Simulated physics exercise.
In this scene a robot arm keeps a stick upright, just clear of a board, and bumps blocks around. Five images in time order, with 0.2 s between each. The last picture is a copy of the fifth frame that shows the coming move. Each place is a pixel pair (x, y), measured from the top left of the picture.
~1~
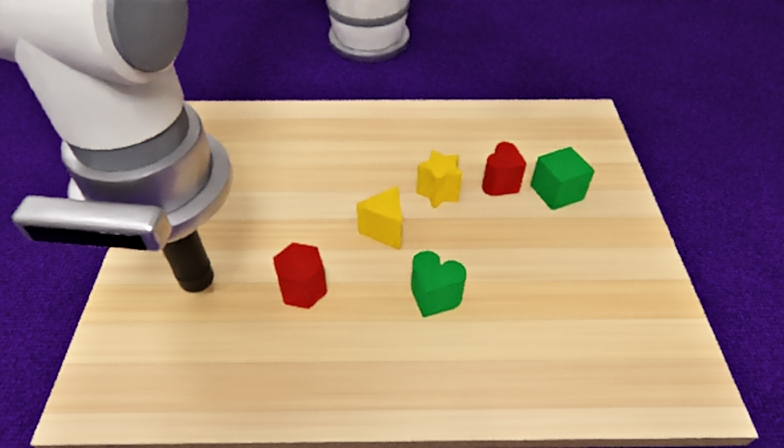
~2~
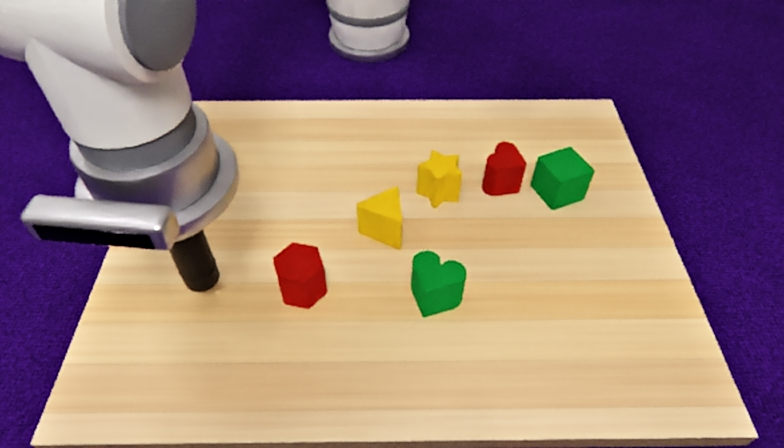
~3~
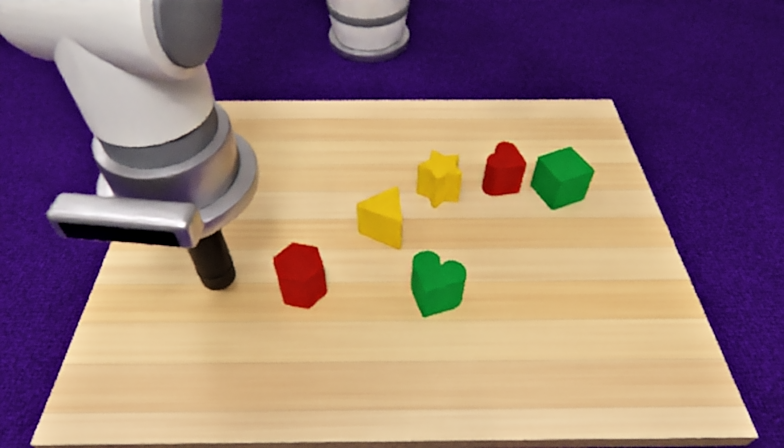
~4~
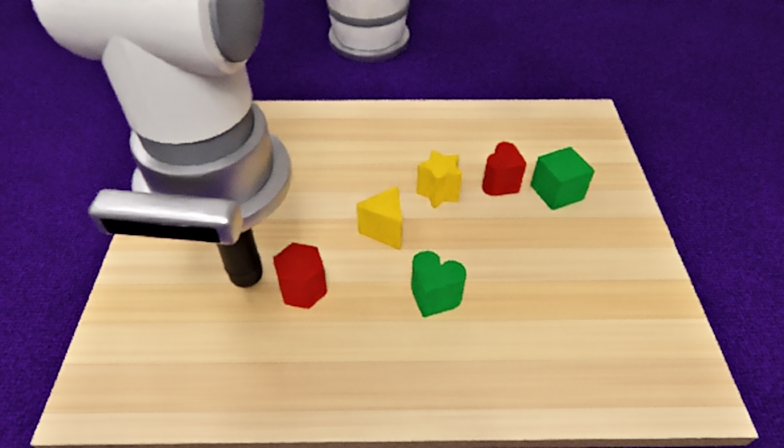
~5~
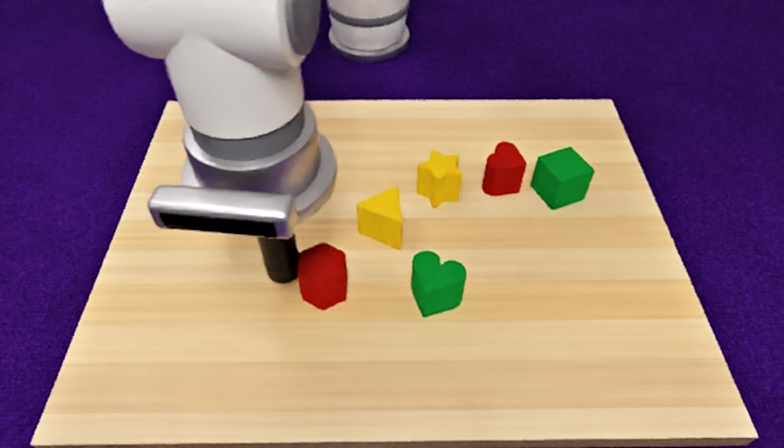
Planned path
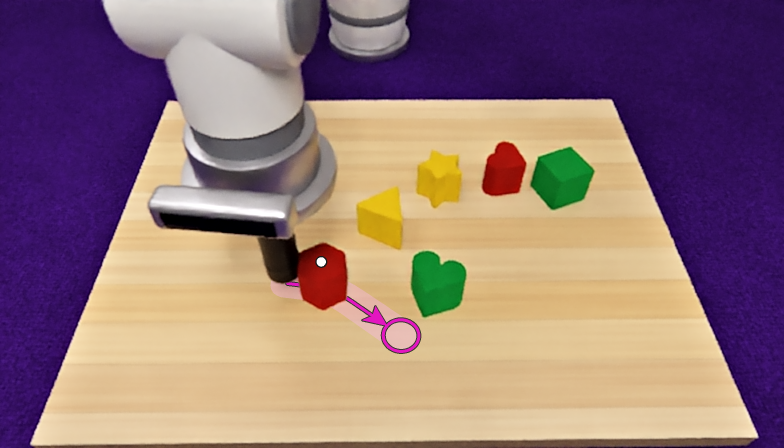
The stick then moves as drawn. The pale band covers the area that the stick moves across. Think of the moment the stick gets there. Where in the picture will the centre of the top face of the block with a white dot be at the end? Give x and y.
So, by the moment the path ends, you'll find the top centre of the block with a white dot at (441, 292).
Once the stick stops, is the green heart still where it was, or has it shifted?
Here's my answer: The green heart gets displaced.
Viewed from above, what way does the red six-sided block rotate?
Viewed from the top, it goes anticlockwise.
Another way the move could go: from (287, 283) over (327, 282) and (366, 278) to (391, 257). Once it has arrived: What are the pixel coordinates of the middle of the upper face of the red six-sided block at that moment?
That would be at about pixel (397, 275).
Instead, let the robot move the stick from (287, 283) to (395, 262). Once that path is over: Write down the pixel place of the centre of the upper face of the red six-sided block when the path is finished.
It should be at about (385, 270).
The drawn path runs from (287, 283) over (348, 299) to (401, 335); the dot is on the red six-sided block.
The first path, step by step. One third of the way, stick (329, 278); red six-sided block (368, 271).
Two thirds of the way, stick (366, 299); red six-sided block (409, 282), turned 20° anticlockwise; green heart (450, 268).
At the end, stick (402, 323); red six-sided block (441, 293), turned 40° anticlockwise; yellow three-sided block not moved; green heart (471, 266), turned 25° anticlockwise.
